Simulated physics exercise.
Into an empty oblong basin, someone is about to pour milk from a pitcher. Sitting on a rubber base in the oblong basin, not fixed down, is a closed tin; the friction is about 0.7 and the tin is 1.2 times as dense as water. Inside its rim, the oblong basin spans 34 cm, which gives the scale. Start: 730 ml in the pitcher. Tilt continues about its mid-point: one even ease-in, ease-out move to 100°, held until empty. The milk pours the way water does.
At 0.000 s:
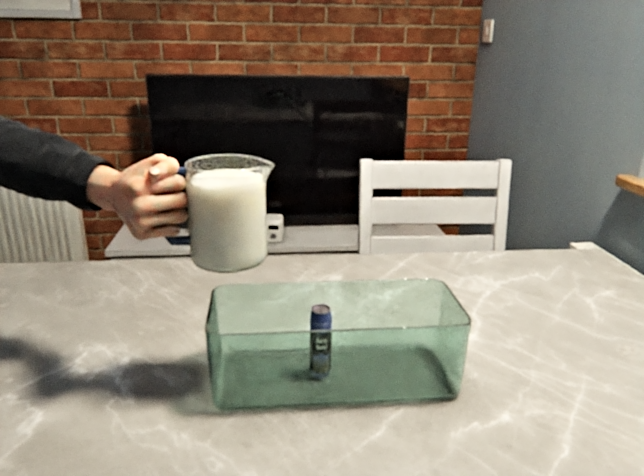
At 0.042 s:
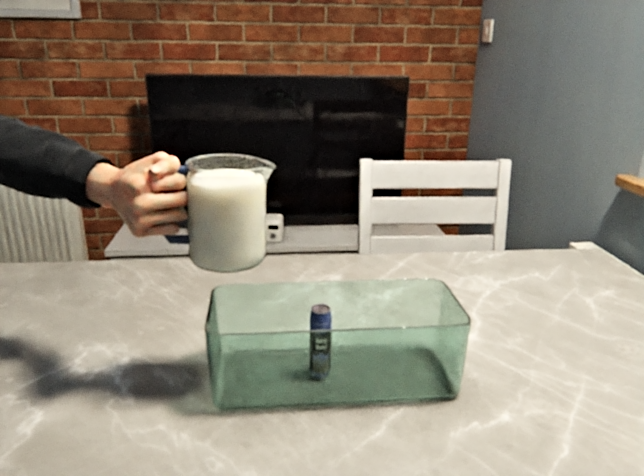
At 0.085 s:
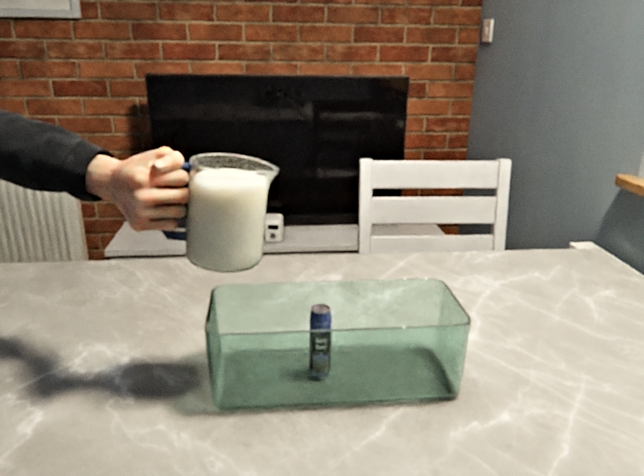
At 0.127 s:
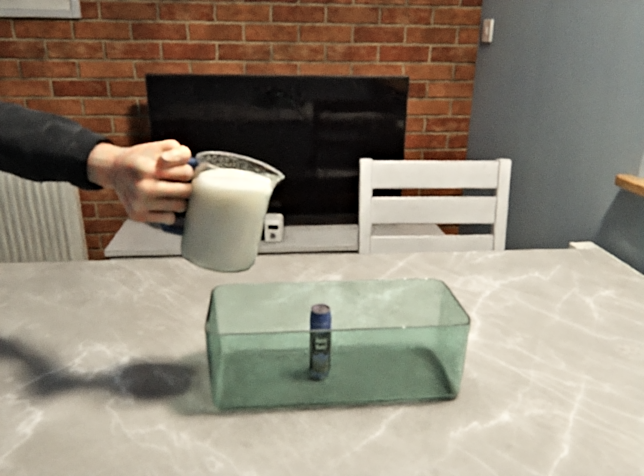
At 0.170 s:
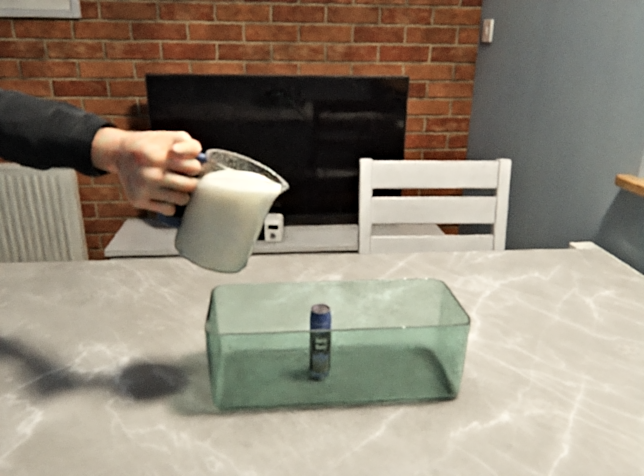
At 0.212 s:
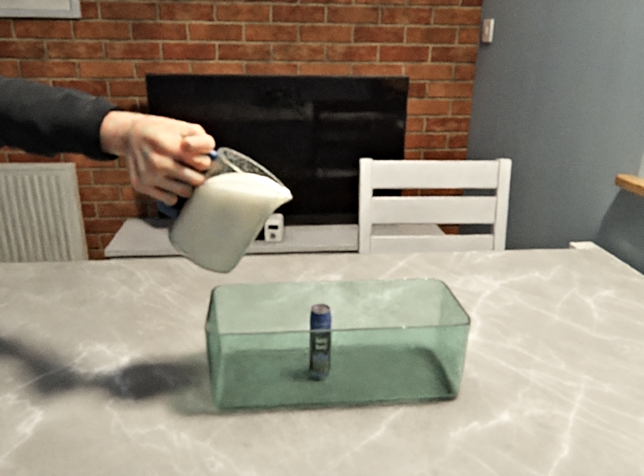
At a marble-patterned table, a hand steadily tilts a milk-filled pitcher rightward above a green basin.
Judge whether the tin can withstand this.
It withstands it and stays upright.
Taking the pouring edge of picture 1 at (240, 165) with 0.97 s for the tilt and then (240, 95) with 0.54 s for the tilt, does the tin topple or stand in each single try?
In the first try it comes down; in the second it remains standing.
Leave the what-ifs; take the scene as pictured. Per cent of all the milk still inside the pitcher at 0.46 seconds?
I reckon about 66 in a hundred is still held.
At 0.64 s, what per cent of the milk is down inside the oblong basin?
I reckon close to 52 per cent.
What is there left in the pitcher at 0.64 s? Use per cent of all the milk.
Share remaining: Approx. 26 %.
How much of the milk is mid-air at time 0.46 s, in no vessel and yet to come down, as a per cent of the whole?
Estimate: Some 24 % of the total.
After 0.46 s the tilt is 95° and 65 per cent is still to pour; the tin stands where it began.
After 0.64 s the tilt is 100° and 27 per cent is still to pour; the tin stands where it began.
After 0.83 s the tilt is 100° and 9 per cent is still to pour; the tin stands where it began.
After 1.04 s the tilt is 100° and 3 per cent is still to pour; the tin stands where it began.
In the end the tin stands where it began.
